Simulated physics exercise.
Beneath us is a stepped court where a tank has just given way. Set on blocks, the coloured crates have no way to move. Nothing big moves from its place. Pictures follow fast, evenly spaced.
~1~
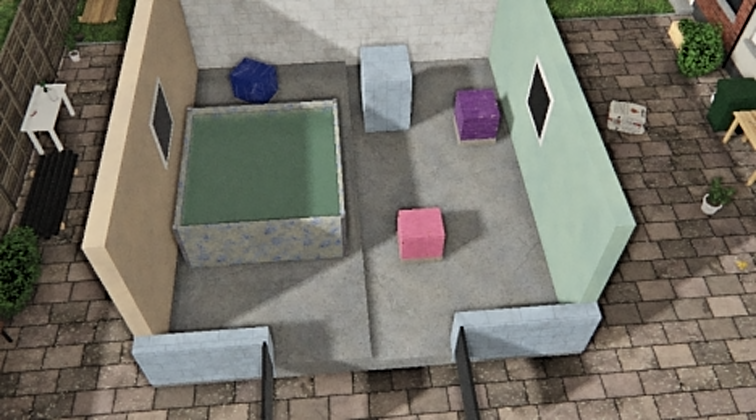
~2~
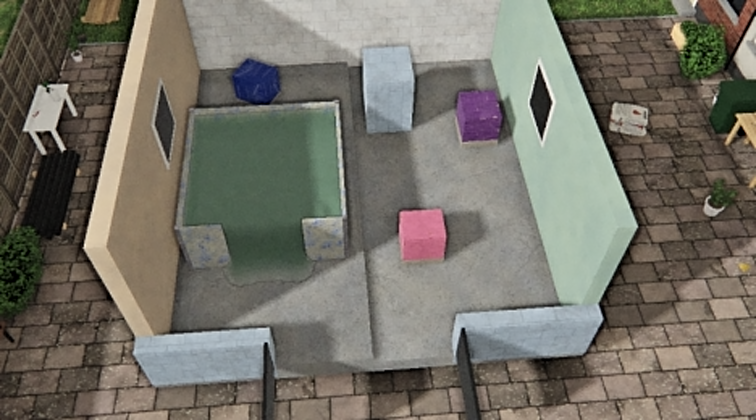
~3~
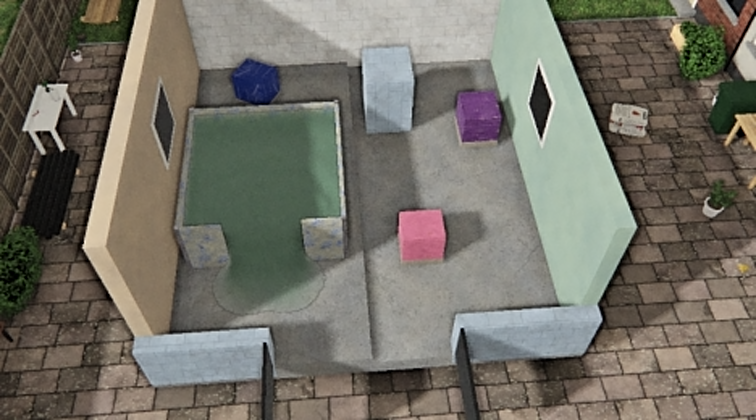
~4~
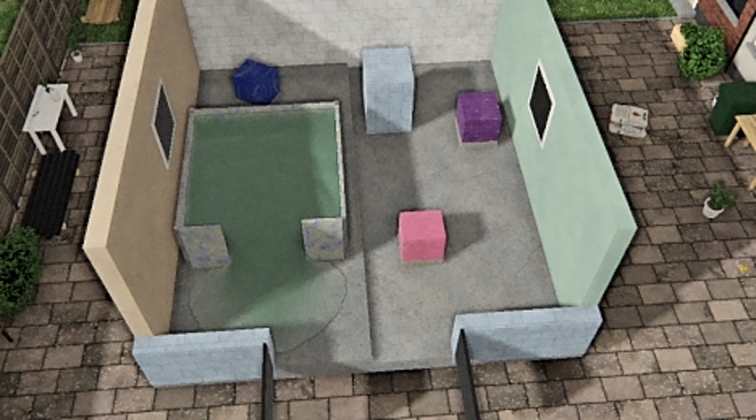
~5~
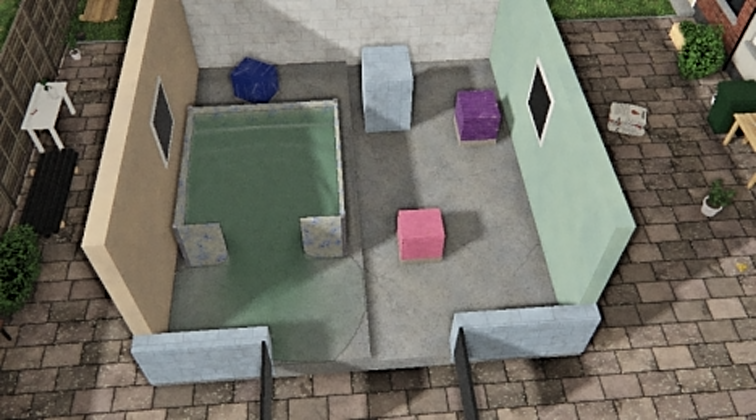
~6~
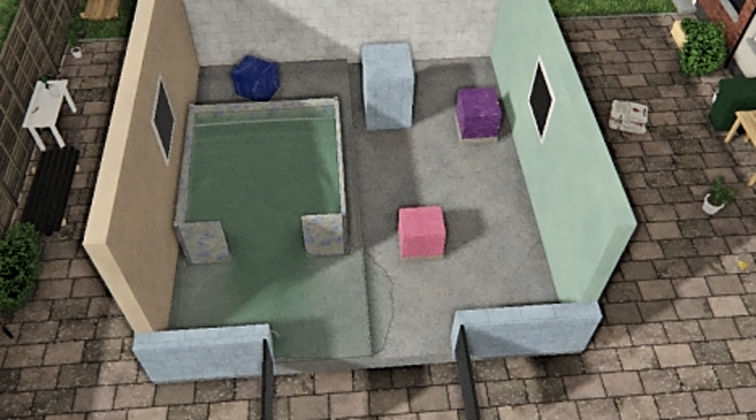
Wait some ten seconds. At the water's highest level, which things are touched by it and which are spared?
The blue crate gets touched by the water; the purple crate never gets touched by the water; the pink crate never gets touched by the water.
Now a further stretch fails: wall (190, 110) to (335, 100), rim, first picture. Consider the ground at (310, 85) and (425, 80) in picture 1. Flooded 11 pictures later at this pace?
First spot swamped, second spot swamped.
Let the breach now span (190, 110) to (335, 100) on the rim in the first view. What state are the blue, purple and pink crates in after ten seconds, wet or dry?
Blue crate is reached; purple crate is reached; pink crate is reached.
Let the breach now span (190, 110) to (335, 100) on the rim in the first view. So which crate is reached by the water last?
The pink crate comes last.
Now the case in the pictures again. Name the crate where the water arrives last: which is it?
Last of all: The purple one.
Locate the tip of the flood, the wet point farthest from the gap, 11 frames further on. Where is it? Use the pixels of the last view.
Roughly at (523, 331).
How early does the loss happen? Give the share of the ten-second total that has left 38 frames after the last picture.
Roughly 75 %.
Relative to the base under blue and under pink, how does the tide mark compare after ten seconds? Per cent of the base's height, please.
190 and 30 per cent, roughly.
A moment on, water covers 20 % of the floor; the blue crate not reached, the purple crate not reached, the pink crate water round its plinth.
Next, water covers 20 % of the floor; the blue crate not reached, the purple crate not reached, the pink crate water round its plinth.
Then, water covers 30 % of the floor; the blue crate water round its plinth, the purple crate not reached, the pink crate water round its plinth.
Later, water covers 50 % of the floor; the blue crate water round its plinth, the purple crate not reached, the pink crate water round its plinth.
In the end, water covers 85 % of the floor; the blue crate was topped, the purple crate stayed above the water, the pink crate stayed above the water.
